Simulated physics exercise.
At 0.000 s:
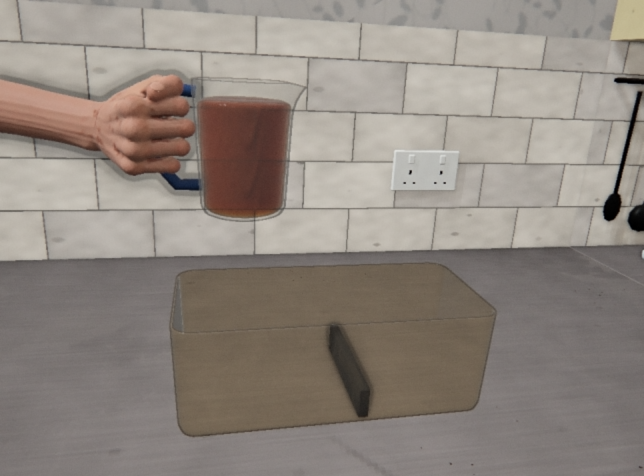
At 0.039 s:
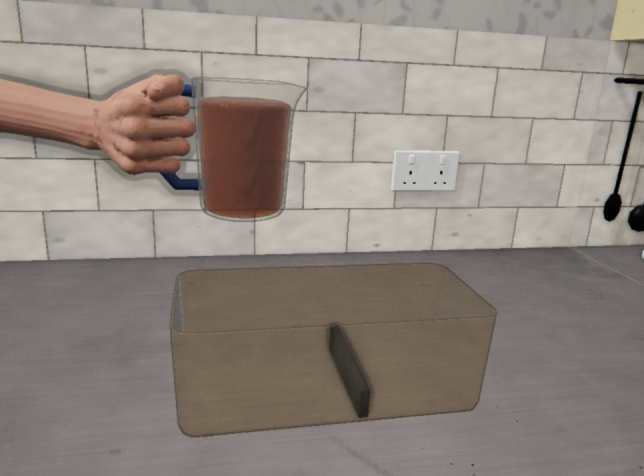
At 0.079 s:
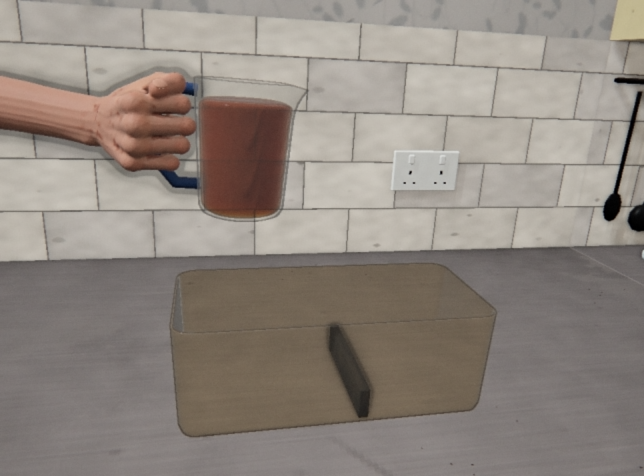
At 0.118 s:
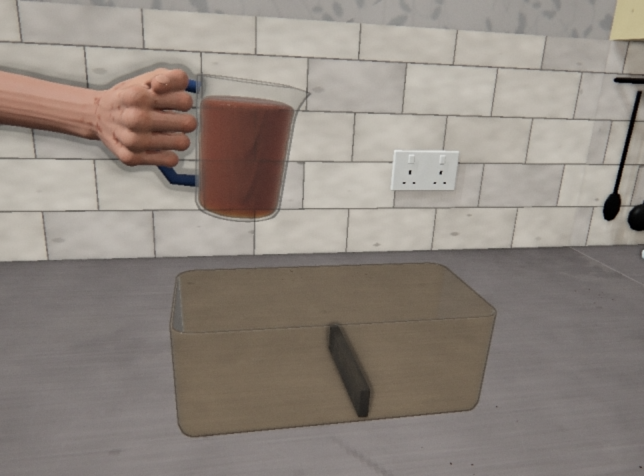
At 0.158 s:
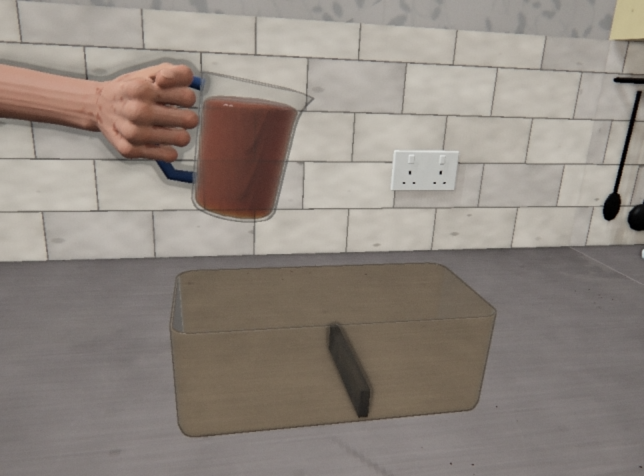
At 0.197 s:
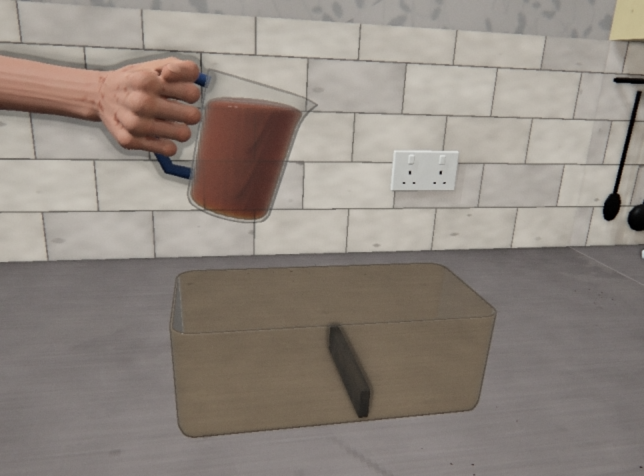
A pitcher of reddish-brown tea, gripped by a hand, tilting slowly rightwards above a long basin on a grey kitchen counter.
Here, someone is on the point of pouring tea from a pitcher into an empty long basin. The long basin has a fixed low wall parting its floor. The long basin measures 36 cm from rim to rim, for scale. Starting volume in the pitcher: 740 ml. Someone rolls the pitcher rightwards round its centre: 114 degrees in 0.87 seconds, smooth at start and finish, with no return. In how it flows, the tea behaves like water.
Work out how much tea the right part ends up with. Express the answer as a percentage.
I would put it at 77 per cent.
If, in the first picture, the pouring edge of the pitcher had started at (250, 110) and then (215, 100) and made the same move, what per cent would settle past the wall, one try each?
It comes to 10 per cent, and then 10 per cent.
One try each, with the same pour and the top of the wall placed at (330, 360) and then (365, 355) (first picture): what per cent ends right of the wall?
Around 90 and 50 percent, in that order.
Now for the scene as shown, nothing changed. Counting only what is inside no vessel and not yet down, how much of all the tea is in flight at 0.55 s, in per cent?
I'd put it at about 20 percent.
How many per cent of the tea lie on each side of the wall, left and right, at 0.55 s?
Around 0 on the left and around 3 on the right.
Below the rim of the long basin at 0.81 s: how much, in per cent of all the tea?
Some 56 per cent.
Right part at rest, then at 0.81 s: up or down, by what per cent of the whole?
A gain, roughly 26.
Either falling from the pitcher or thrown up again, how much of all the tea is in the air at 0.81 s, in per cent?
Around 24 per cent of the liquid is in flight.
By 0.55 s the tilt is 80° and 77 per cent is still to pour, 0 is left of the wall and 3 right of it.
By 0.81 s the tilt is 113° and 20 per cent is still to pour, 6 is left of the wall and 50 right of it.
By 1.08 s the tilt is 114° and 0 per cent is still to pour, 17 is left of the wall and 79 right of it.
By 1.37 s the tilt is 114° and 0 per cent is still to pour, 21 is left of the wall and 77 right of it.
At rest 22 per cent lies left of the wall, 77 right of it and 1 outside.
